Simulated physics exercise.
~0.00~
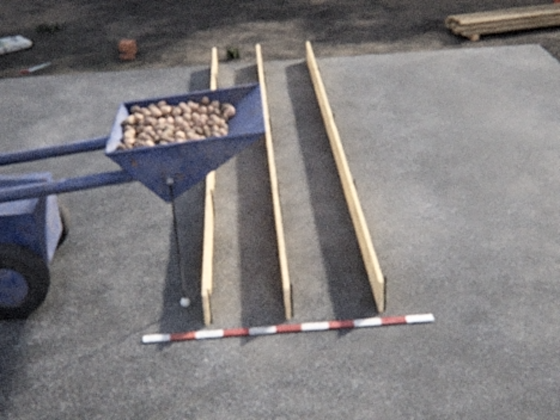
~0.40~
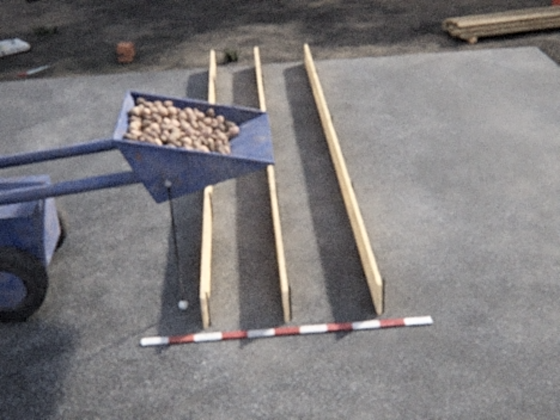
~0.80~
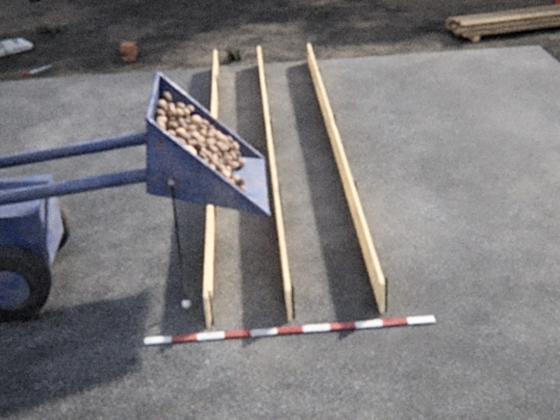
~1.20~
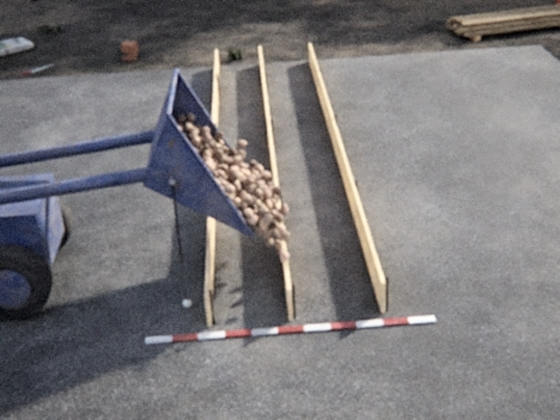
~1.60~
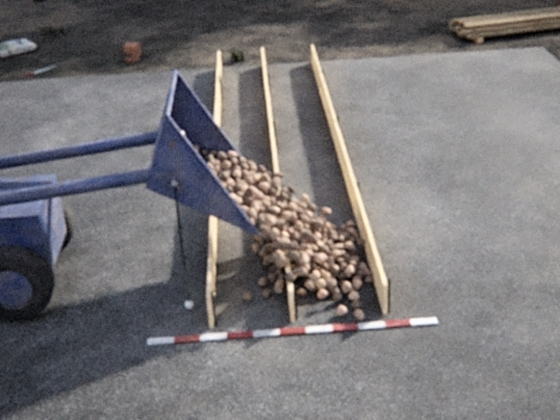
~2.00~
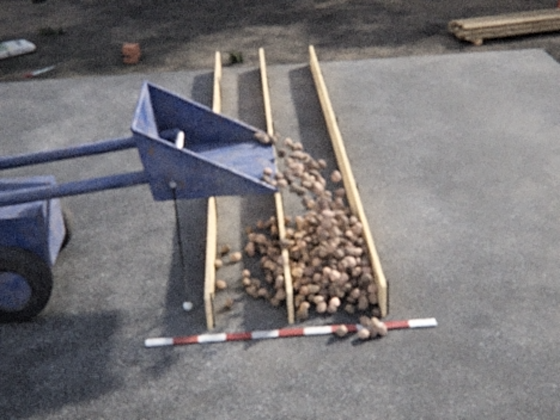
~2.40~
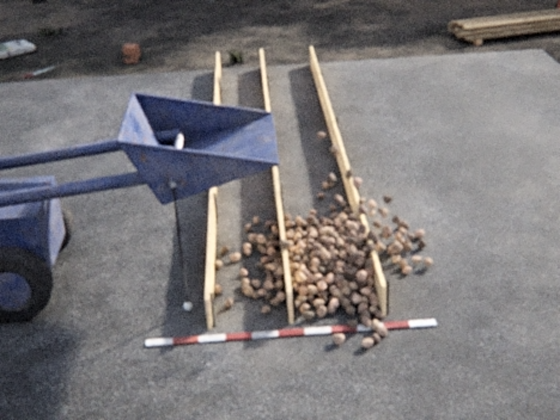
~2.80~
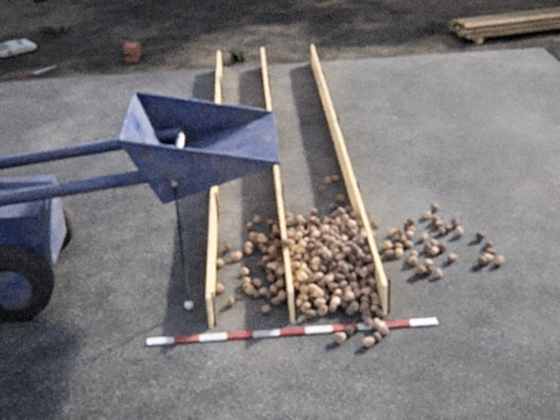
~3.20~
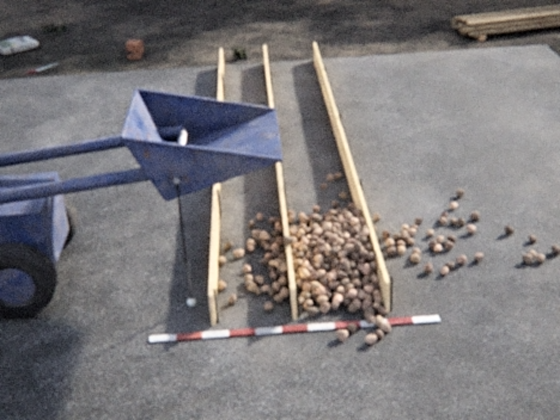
At the start, a blue loader bucket full of small brownish stones is held at the left, beside three long wooden planks and a red and white striped staff on grey ground. The bucket tips forward to the right, and the stones slide toward its lip. They pour out over the nearer planks, piling up mostly between the middle and right planks. As the emptied bucket swings partway back, some stones spill past the right plank and roll away to the right. It ends with the bucket still and empty, most stones heaped in the right bay, fewer in the left one, and some scattered beyond.
